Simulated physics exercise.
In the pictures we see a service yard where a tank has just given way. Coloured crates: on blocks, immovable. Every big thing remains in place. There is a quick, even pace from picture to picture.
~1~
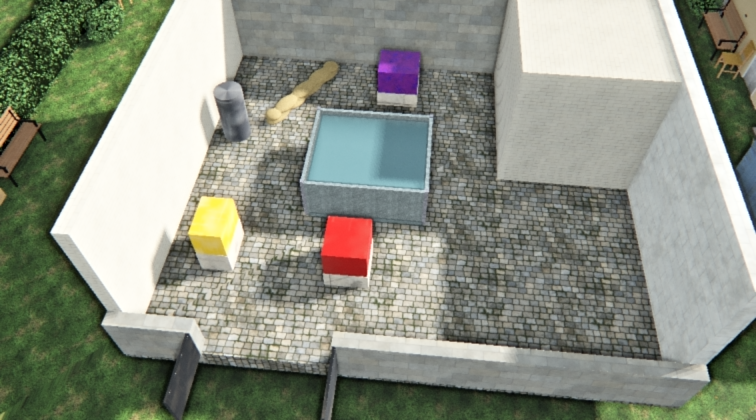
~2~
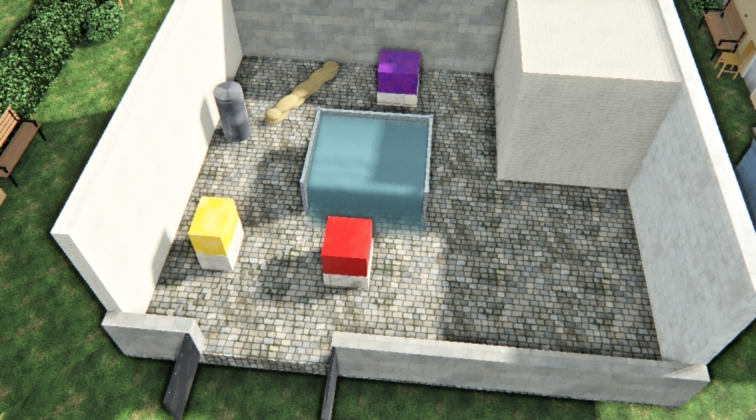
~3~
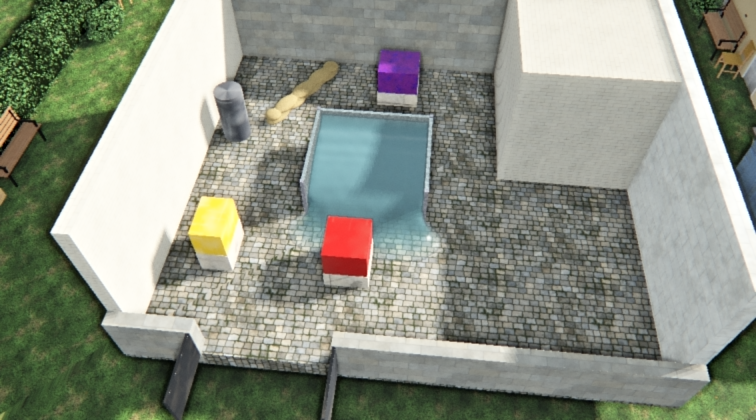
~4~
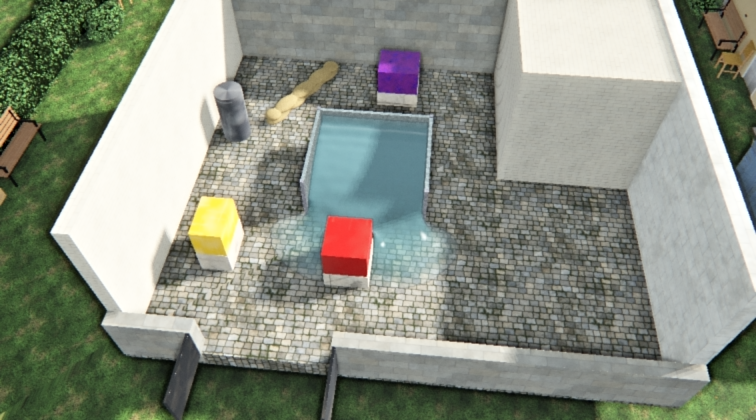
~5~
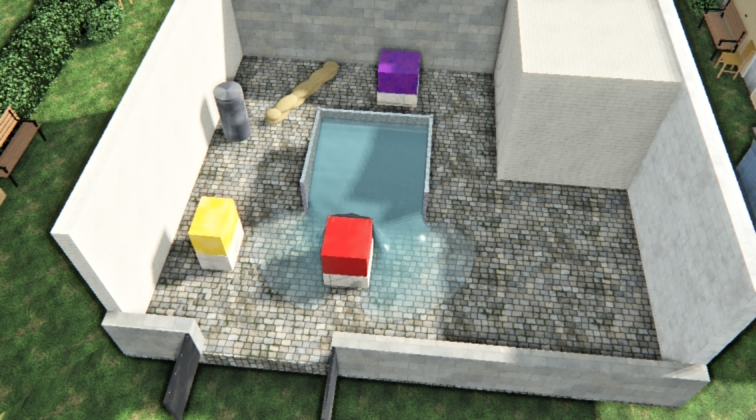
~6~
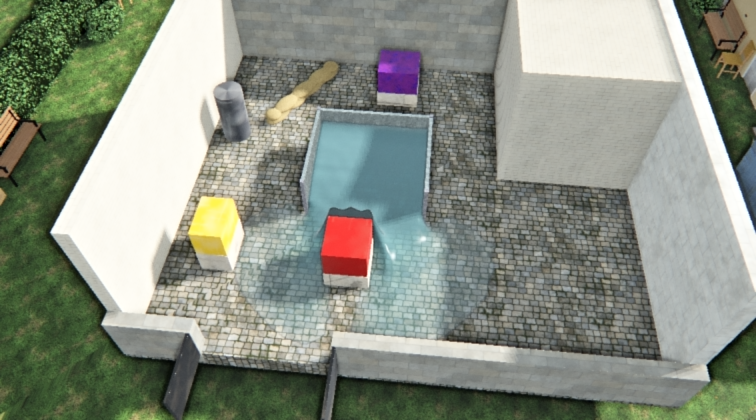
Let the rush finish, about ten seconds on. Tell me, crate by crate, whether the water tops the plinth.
Yellow crate: No, it does not. Red crate: Yes, it does. Purple crate: No, it does not.
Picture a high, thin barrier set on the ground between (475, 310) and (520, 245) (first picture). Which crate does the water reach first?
The one in red.
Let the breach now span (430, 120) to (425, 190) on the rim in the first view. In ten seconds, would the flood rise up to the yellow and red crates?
In that case the yellow one is never flooded and the red one is never flooded.
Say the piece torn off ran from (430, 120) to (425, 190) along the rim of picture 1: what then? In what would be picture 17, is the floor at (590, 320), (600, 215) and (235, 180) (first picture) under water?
Place one: Reached by the flood. Place two: Reached by the flood. Place three: Spared by the leak.
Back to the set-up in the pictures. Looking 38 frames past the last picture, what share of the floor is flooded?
Near 70 in a hundred.
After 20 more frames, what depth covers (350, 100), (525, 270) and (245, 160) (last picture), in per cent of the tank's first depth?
Estimated readings in sequence: 0, 2, 2 percent.
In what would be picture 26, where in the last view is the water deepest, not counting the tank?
Near (643, 381).
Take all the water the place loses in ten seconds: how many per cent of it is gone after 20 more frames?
My reading is about 60 per cent.
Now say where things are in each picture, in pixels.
In the first picture, still water in the open tank at (370, 151).
In the second picture, the front is at (428, 227), out from the gap at (365, 206).
In the third picture, water pours out at (365, 209) and has run to (433, 247).
In the fourth picture, water pours out at (365, 210) and has run to (443, 265).
In the fifth picture, water pours out at (365, 210) and has run to (434, 303).
In the sixth picture, the front is at a hidden place, out from the gap at (365, 211).
A moment on, water covers 30 % of the floor; the yellow crate water round its plinth, the red crate water round its plinth, the purple crate not reached.
Next, water covers 40 % of the floor; the yellow crate water round its plinth, the red crate water round its plinth, the purple crate not reached.
Then, water covers 50 % of the floor; the yellow crate water round its plinth, the red crate water round its plinth, the purple crate not reached.
Later, water covers 70 % of the floor; the yellow crate water round its plinth, the red crate water round its plinth, the purple crate not reached.
In the end, water covers 95 % of the floor; the yellow crate stayed above the water, the red crate was topped, the purple crate stayed above the water.
